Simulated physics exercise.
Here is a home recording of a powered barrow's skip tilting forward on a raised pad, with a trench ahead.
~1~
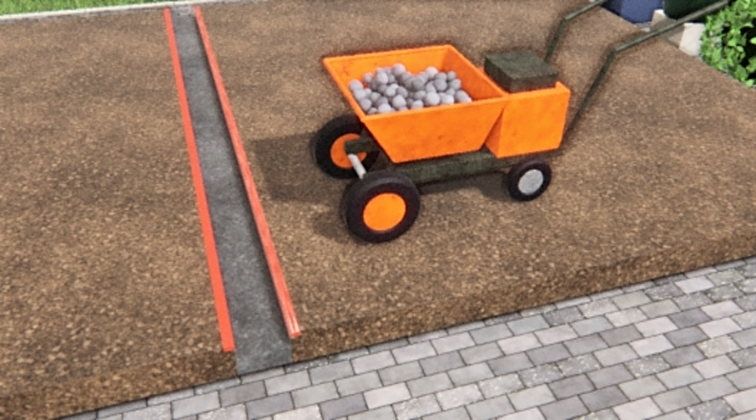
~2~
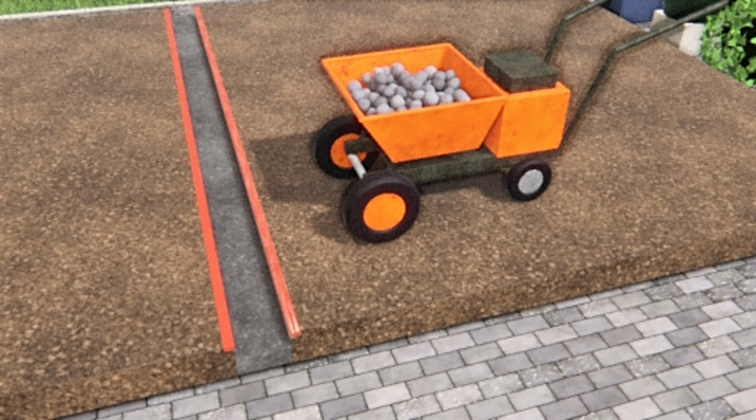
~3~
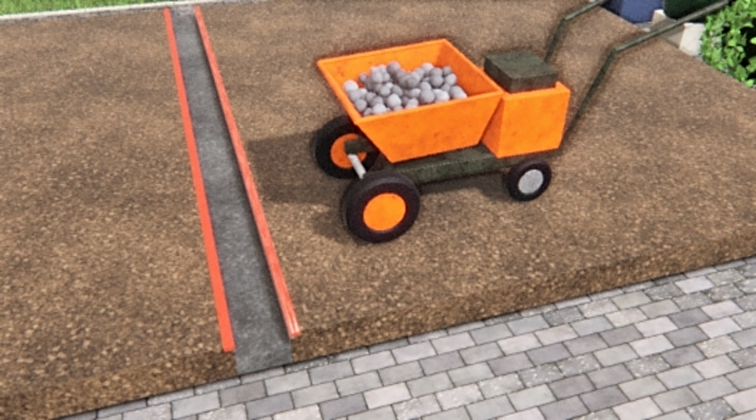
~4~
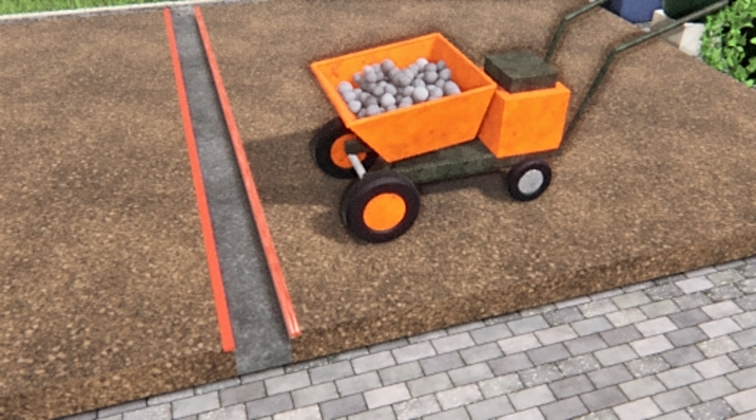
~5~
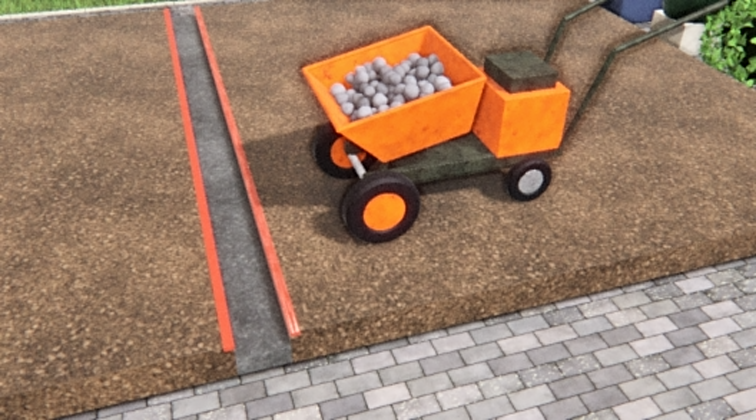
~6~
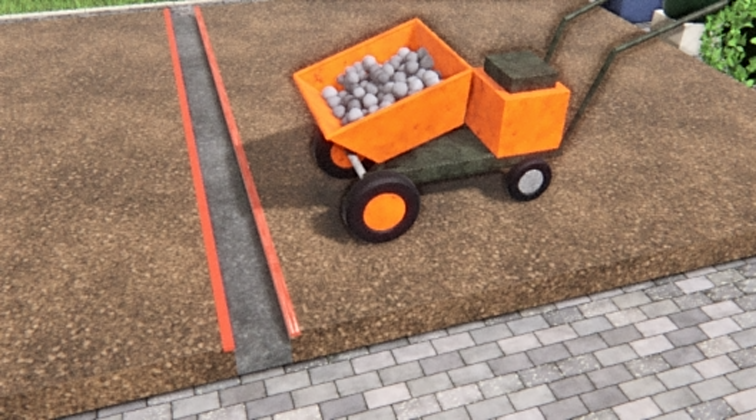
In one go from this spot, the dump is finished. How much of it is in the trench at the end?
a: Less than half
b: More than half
More than half (b).
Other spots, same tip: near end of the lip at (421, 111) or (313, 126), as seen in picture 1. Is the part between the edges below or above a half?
The first try ends with the lesser portion between the edges, the second with the lesser portion.
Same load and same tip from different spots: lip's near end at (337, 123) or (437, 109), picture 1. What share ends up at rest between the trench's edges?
In order: 50 % and 20 %.
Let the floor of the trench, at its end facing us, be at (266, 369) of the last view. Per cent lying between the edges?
Something close to 90 per cent.
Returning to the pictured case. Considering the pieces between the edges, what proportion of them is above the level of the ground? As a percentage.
Estimate: Near 50 per cent.
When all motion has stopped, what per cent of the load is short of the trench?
Estimate: Some 10 percent.
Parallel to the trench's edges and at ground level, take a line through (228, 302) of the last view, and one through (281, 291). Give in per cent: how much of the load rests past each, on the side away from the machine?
Around 20 in a hundred for the first, 80 in a hundred for the second.
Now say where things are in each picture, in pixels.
The first frame shows lip of the skip at (364, 119), level; top of the load at (421, 97), round cobbles; first edge of the trench at (282, 290); far edge at (221, 303), the trench under half as wide as the skip, and shallow for its width.
The second frame shows lip of the skip at (362, 120), level; top of the load at (410, 83).
The third frame shows lip of the skip at (357, 122), tipped barely; top of the load at (425, 89).
The fourth frame shows lip of the skip at (349, 125), tipped a little; top of the load at (418, 86).
The fifth frame shows lip of the skip at (339, 130), tipped a little; top of the load at (423, 87).
The sixth frame shows lip of the skip at (328, 137), tipped clearly; top of the load at (422, 76); first edge of the trench at (282, 290); far edge at (221, 303).
Soon after the last picture, skip tipped steeply; all in the skip.
A little later, skip tipped right over; most in the skip; a stray few short of the trench; about a quarter in or heaped over the trench; a stray few beyond it; a stray few falling.
Later still, skip tipped right over; about a quarter in the skip; a small part short of the trench; about two thirds in or heaped over the trench; about a quarter beyond it.
At rest, skip tipped right over; a small part in the skip; a small part short of the trench; about two thirds in or heaped over the trench; about a quarter beyond it.
